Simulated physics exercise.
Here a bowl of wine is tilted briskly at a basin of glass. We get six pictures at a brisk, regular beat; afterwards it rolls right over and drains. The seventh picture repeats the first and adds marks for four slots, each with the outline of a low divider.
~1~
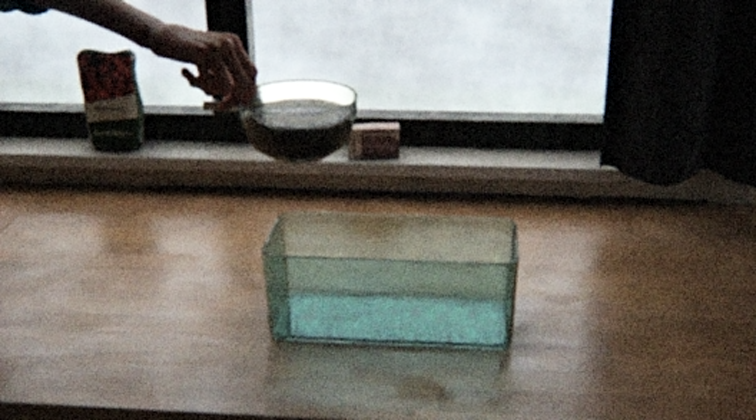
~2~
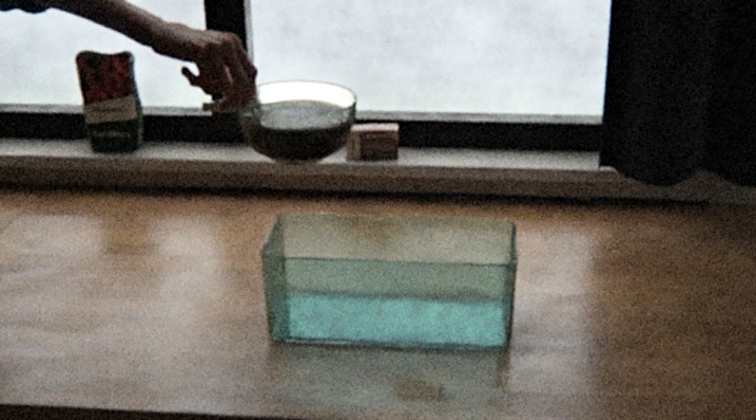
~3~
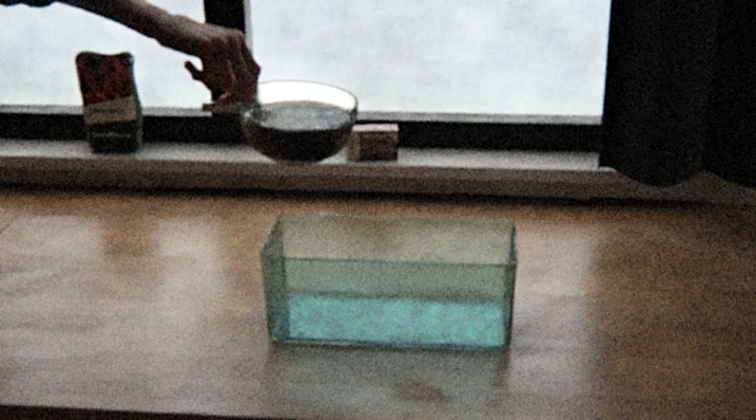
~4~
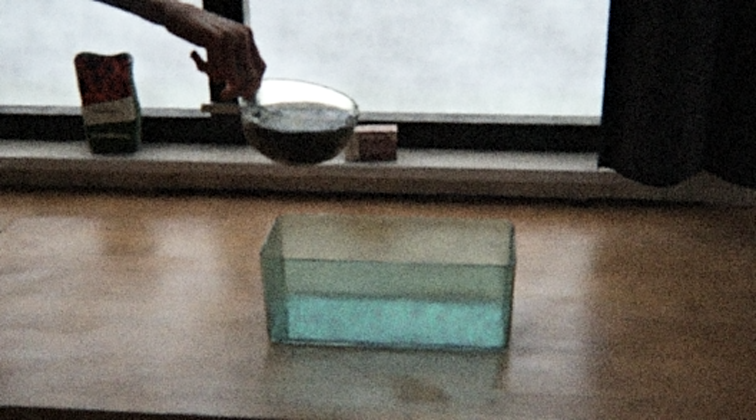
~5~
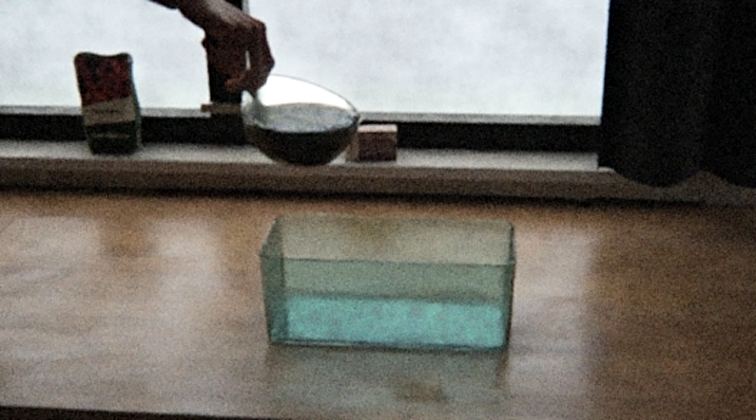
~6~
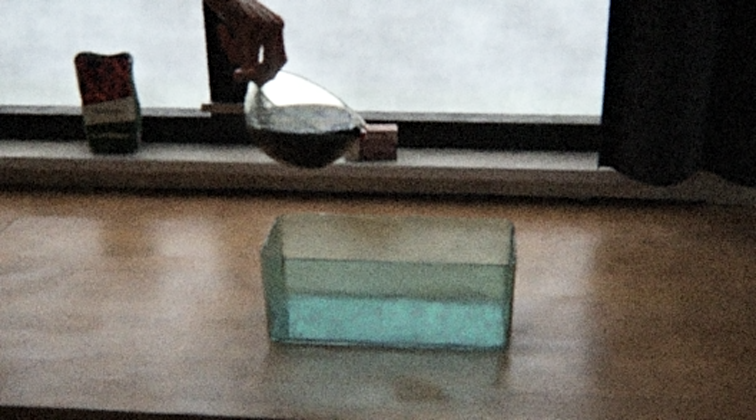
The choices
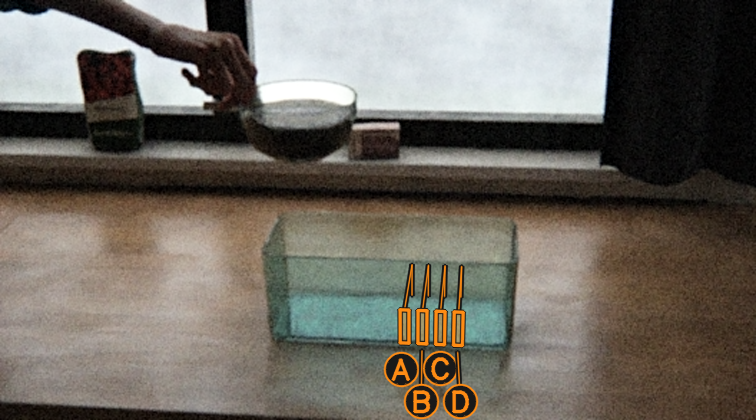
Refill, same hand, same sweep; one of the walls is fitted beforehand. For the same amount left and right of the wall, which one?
Best: A.
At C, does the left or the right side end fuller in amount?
The left side.
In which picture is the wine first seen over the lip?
Picture 6.
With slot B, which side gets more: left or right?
The left one.
In orange, A at (404, 349); B at (422, 350); C at (439, 351); D at (457, 352).
With A, about 49 % ends left of the wall and 50 % right of it.
With B, about 83 % ends left of the wall and 16 % right of it.
With C, about 96 % ends left of the wall and 3 % right of it.
With D, about 95 % ends left of the wall and 5 % right of it.
